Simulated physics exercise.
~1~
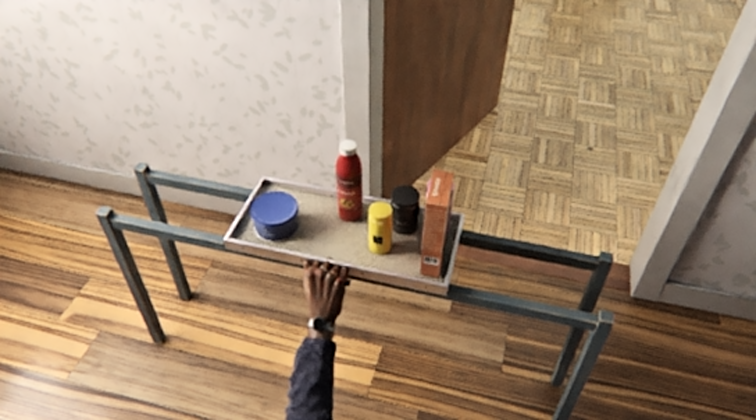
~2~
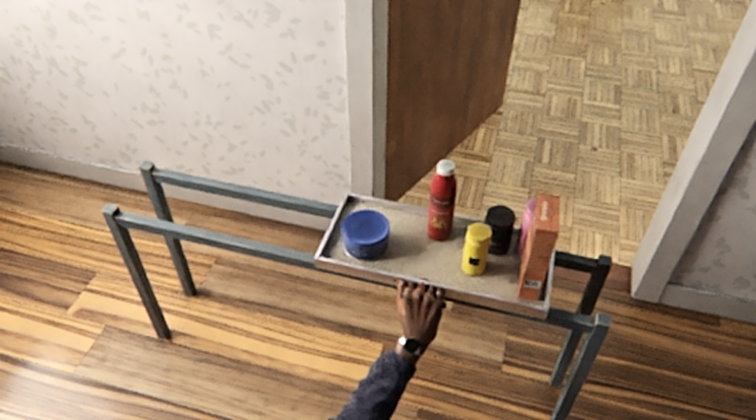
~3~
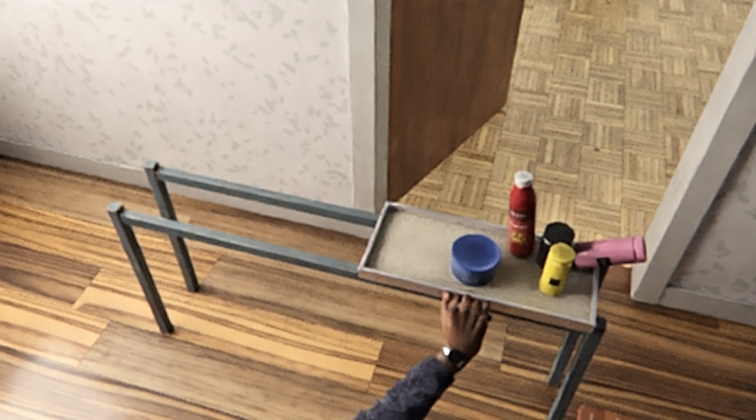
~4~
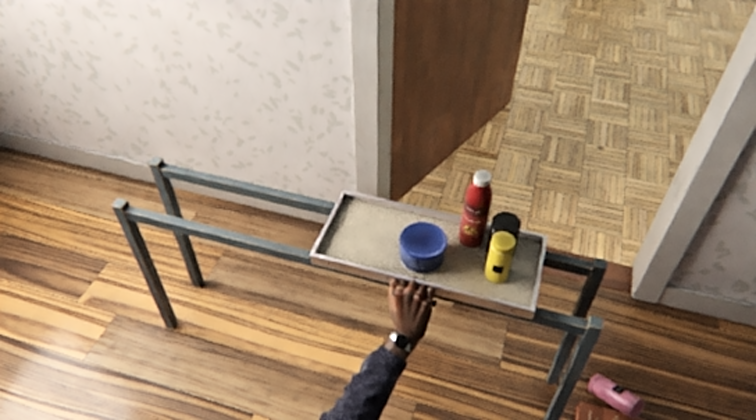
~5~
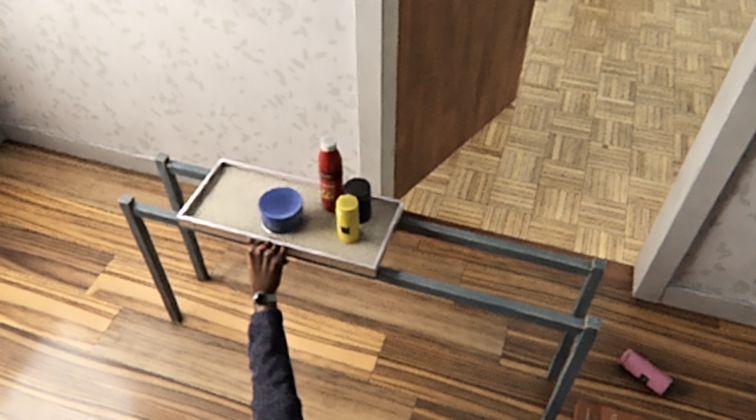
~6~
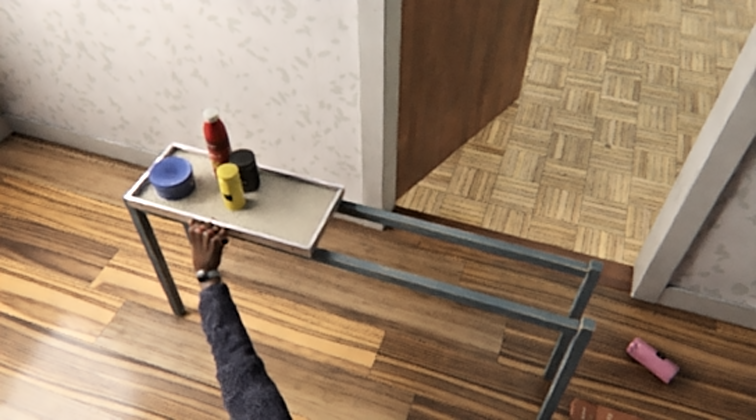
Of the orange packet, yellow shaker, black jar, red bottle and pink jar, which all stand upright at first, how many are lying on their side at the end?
Two of them are lying on their side at the end, the orange packet and the pink jar, both down on the floor.
A hand with a wristwatch pushes a shallow tray to the right along a grey metal rack, seen from above on a striped wooden floor beside an open doorway. The tray holds a blue tub on the left, a red bottle, a yellow shaker and a black jar in the middle, and an orange packet and pink jar on the right. At the right end the load slides, the red bottle leans, and the packet and then the pink jar drop to the floor. The tray then travels back to the left end, its remaining items bunched leftward and the bottle upright again.
